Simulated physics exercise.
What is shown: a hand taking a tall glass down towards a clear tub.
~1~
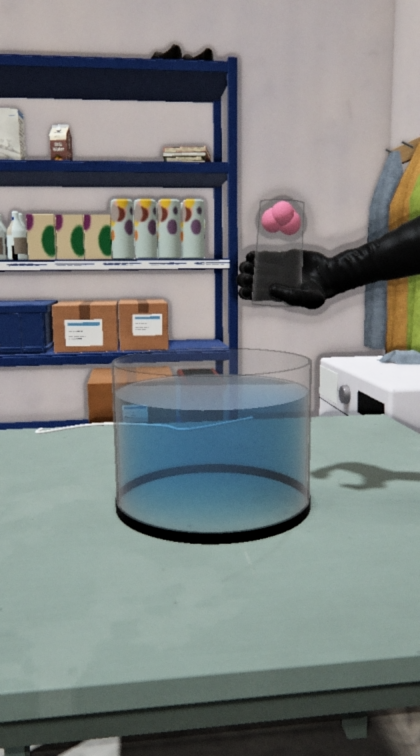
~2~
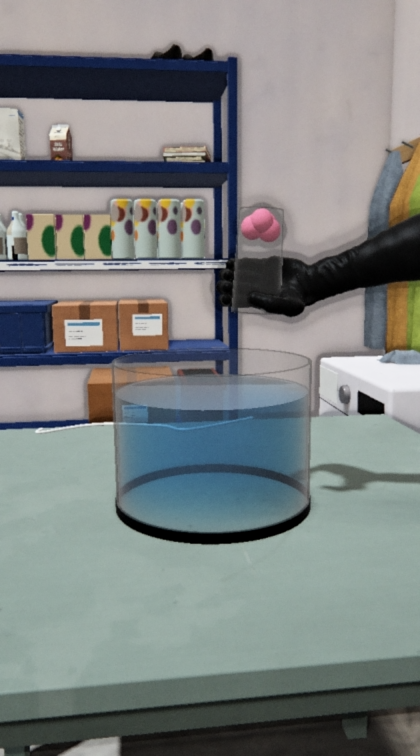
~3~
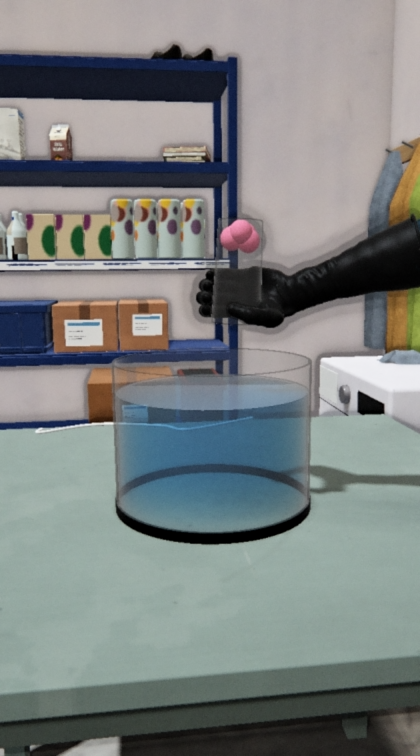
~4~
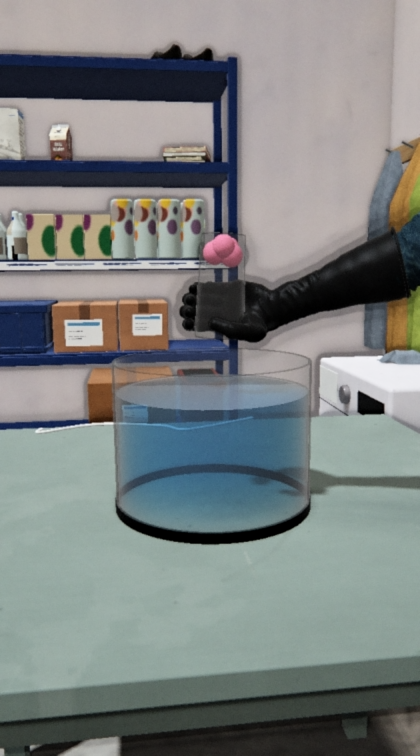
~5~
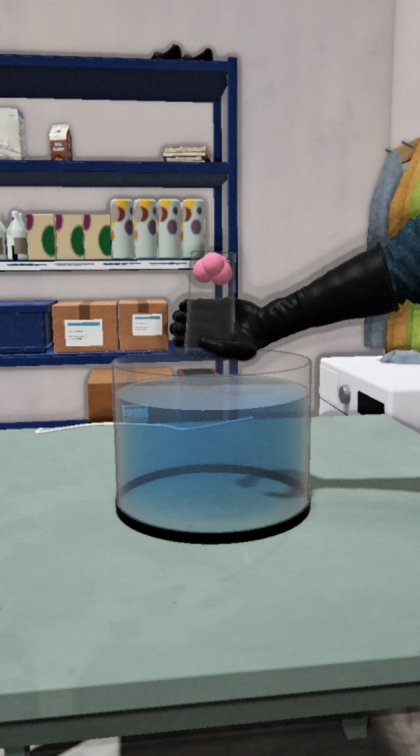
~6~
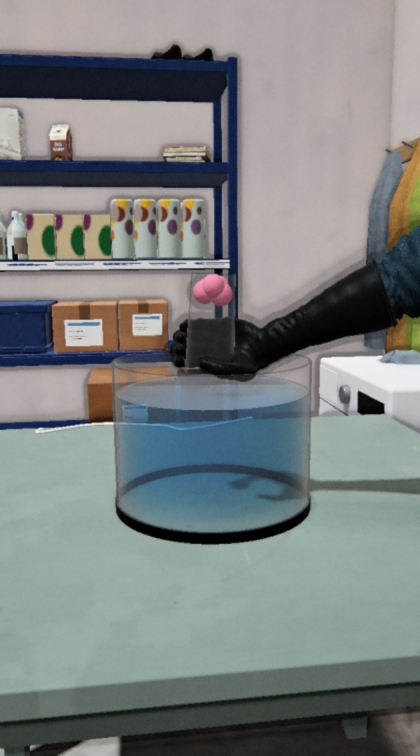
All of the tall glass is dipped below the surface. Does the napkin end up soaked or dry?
It ends up dry.
Shortly, the tall glass enters the water.
Then, air is trapped inside and holds the level down.
At the finish, the tall glass is under, still full of air, and the napkin is dry.
